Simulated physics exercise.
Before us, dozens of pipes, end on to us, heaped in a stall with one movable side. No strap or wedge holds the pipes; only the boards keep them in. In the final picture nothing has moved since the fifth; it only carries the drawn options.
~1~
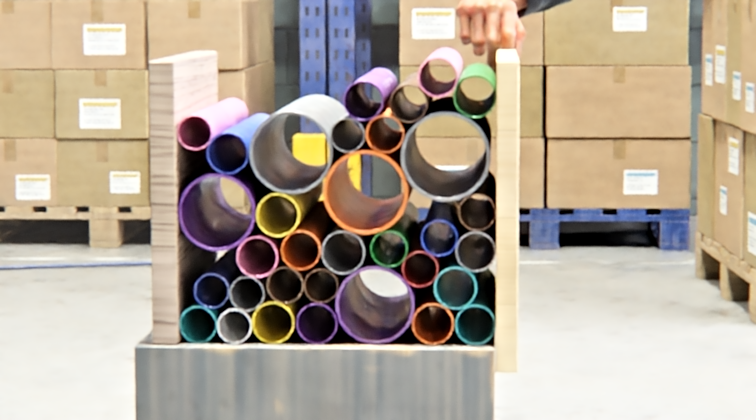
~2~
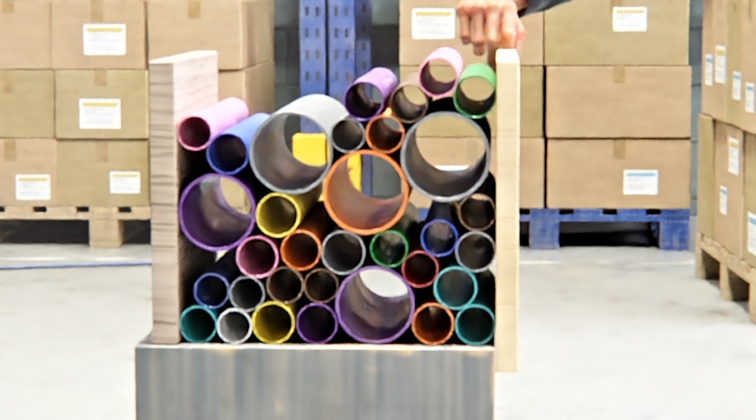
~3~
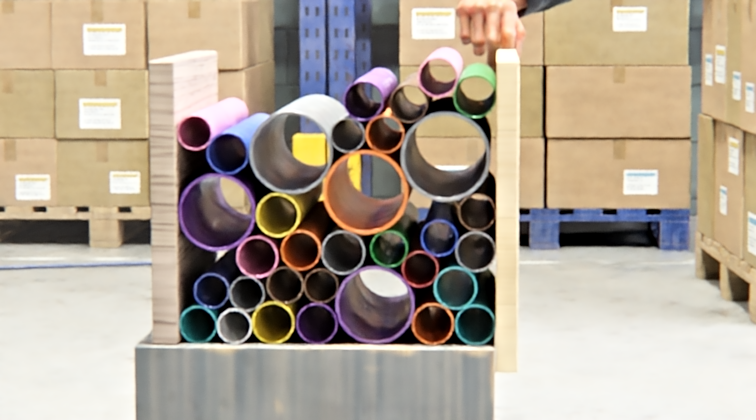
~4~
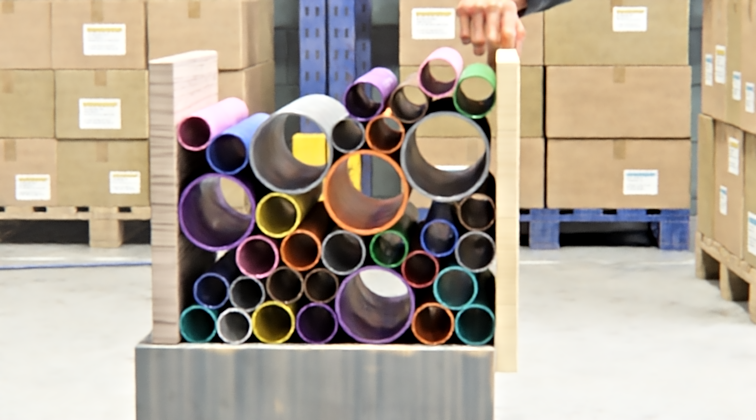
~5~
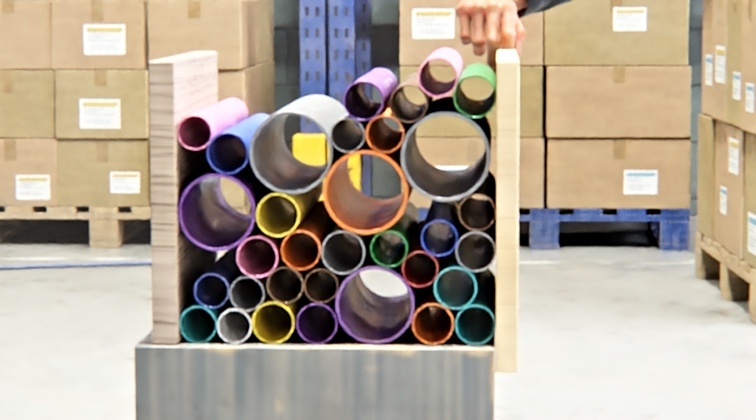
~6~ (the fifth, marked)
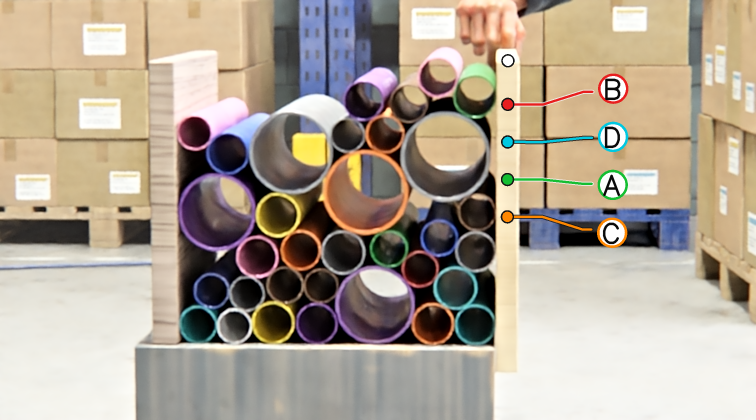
A hand reaches in from the upper right and rests on top of the pale right-hand board of a stall in a warehouse, seen straight on from the front. Purple, orange, grey, yellow, blue, pink, green and teal pipes lie heaped, open ends forward, between two upright boards on a grey base, with stacked cardboard boxes behind. Nothing visibly moves, neither hand, boards, pipes nor camera.
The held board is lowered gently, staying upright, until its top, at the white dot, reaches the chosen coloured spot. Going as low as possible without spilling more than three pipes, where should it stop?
The last mark within the limit is C.
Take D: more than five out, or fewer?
Fewer than five.
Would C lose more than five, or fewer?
Fewer than five.
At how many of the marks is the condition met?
The number is four.
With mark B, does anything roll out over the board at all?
At B: No.
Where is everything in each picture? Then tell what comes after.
In the first picture, side board (506, 197); an orange pipe (433, 324).
In the second picture, an orange pipe (433, 324); a brown pipe (321, 285).
In the third picture, a grey pipe (343, 252); a grey pipe (446, 156).
In the fourth picture, an orange pipe (385, 134); a pink pipe (438, 77).
In the fifth picture, side board (506, 197); an orange pipe (433, 324).
On the marked copy, A at (507, 179); B at (508, 104); C at (507, 216); D at (507, 142); the white dot at (508, 61).
With C. Early on, top of the board (497, 132).
Further on, top of the board (497, 213).
At the end, top of the board (497, 215), two out over the board.
As for the rest, A two out over the board; B none out over the board; D two out over the board.
